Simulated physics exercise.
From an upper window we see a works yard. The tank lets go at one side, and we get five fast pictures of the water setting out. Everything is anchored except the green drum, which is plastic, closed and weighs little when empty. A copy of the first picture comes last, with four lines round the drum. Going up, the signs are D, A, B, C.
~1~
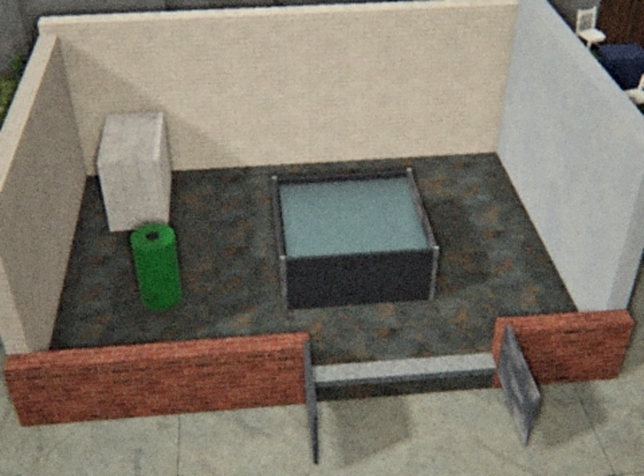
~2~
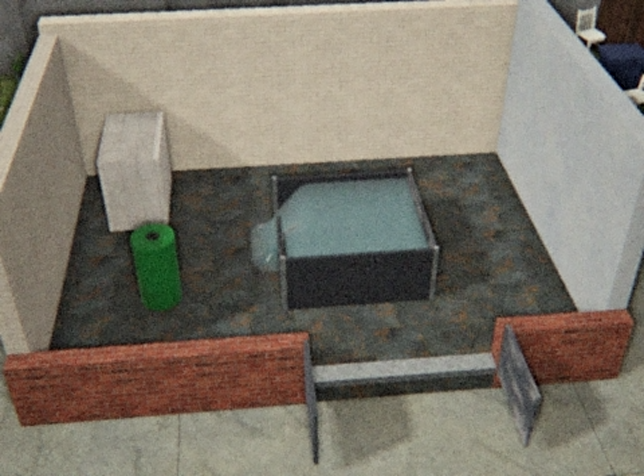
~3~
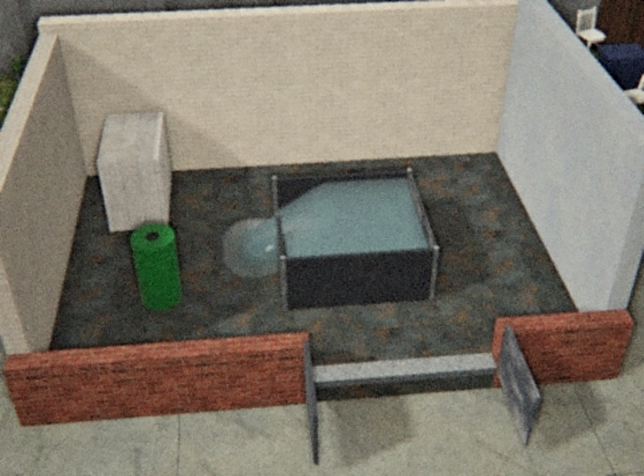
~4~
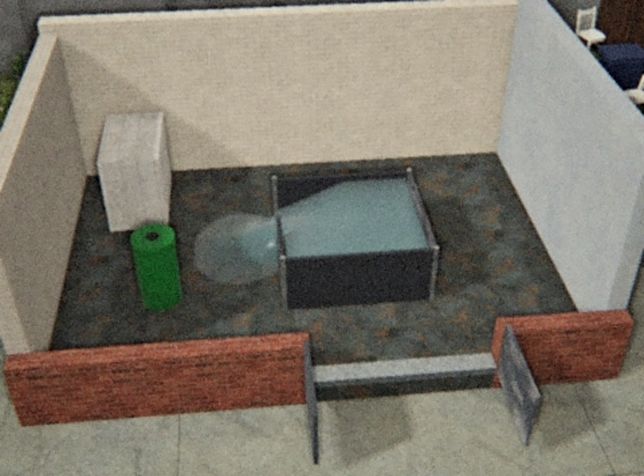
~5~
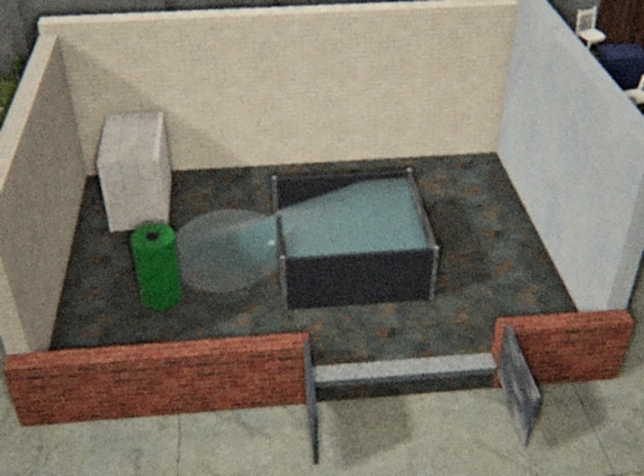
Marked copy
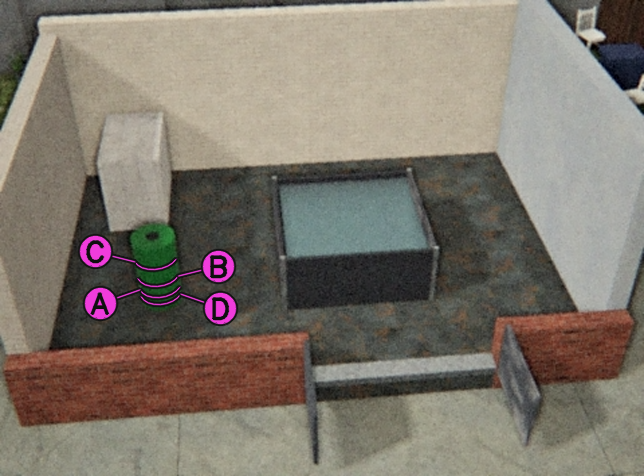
The clip opens on a walled yard with a full, dark-sided tank of water, a green drum to its left and an open gate in front. Water pours out through the tank's left side, and a shallow, rounded puddle spreads leftward across the dark ground, its edge drawing close to the drum.
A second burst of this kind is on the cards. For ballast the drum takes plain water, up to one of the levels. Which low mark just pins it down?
It is A.
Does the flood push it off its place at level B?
No, not at all.
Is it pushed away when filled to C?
No.
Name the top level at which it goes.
D.
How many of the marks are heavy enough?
Three.
On the marked copy, A at (159, 297); B at (157, 286); C at (154, 269); D at (160, 304); from the bottom up D, A, B, C.
If A is chosen, it does not move.
If B is chosen, it does not move.
If C is chosen, it does not move.
If D is chosen, it is pushed about its own width away.
